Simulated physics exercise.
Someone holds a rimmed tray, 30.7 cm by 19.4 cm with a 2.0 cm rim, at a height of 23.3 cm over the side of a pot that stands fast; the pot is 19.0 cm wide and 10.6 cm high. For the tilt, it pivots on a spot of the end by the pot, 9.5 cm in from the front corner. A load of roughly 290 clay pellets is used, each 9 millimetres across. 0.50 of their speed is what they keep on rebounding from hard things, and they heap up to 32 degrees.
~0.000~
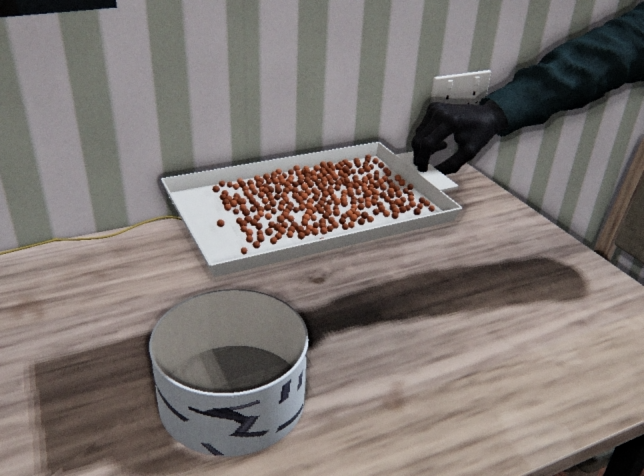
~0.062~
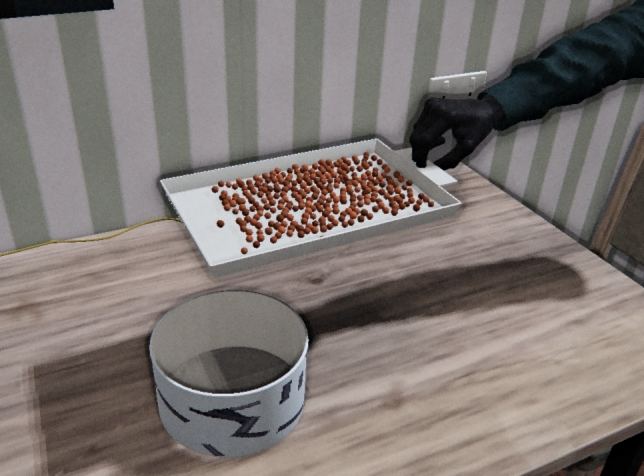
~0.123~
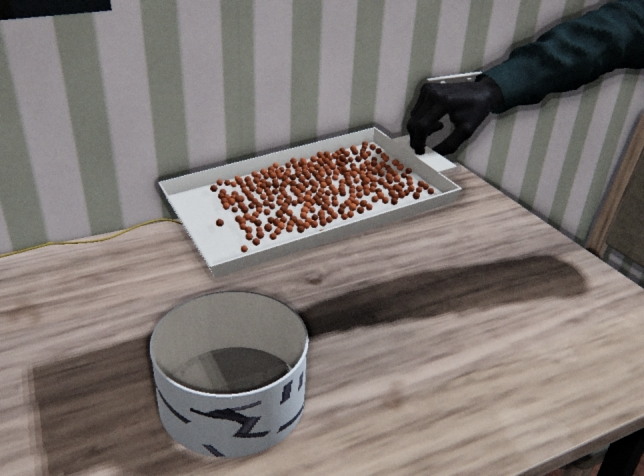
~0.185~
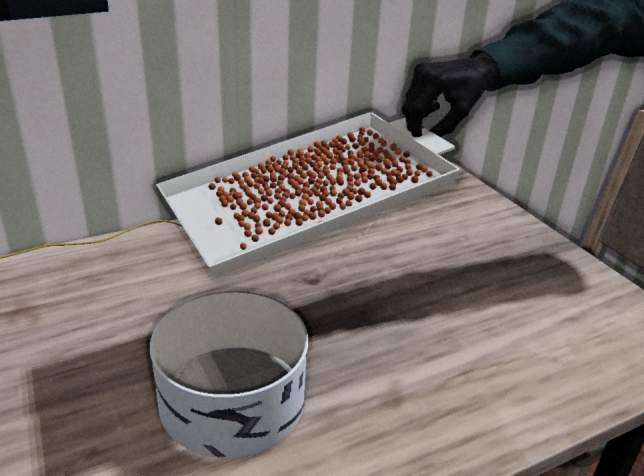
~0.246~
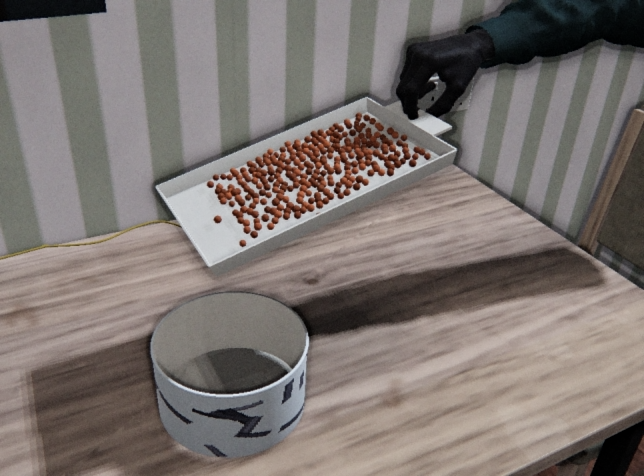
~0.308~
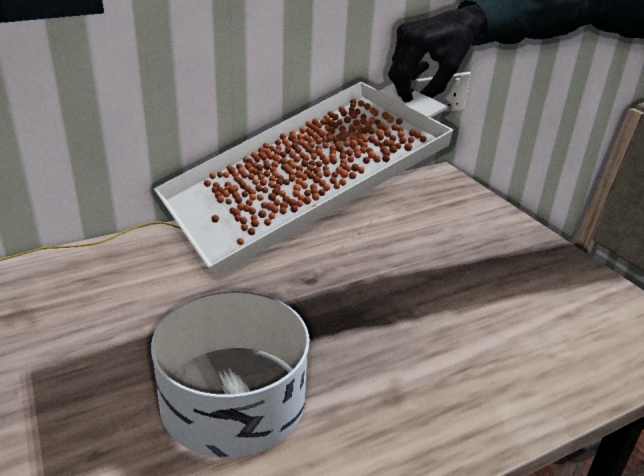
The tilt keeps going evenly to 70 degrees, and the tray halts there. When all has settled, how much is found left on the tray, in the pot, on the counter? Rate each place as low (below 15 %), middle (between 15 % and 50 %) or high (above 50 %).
Ratings: Left on the tray high; pot low; counter middle.
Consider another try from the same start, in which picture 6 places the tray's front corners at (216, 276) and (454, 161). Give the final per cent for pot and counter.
Pot 20 % / counter 10 %.
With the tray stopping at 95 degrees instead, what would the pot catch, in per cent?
15 %.
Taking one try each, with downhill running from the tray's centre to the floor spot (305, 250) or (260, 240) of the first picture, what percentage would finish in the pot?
10 and 25 %.
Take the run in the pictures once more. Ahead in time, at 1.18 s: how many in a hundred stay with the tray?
I'd put it at roughly 70 per cent.
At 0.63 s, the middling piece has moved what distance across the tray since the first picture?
I'd say close to 10 centimetres.
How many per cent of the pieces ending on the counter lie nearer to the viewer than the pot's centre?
0 %.
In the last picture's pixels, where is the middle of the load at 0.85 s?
(183, 203), roughly.
After 0.63 s, tilt 44 degrees; the tray holds 100 %, the pot 0 %.
After 0.85 s, tilt 60 degrees; the tray holds 95 %, the pot 0 %.
After 1.18 s, tilt 70 degrees; the tray holds 70 %, the pot 0 %.
At rest (1.9 s), tray 70 %, pot 0 %, counter 30 %.
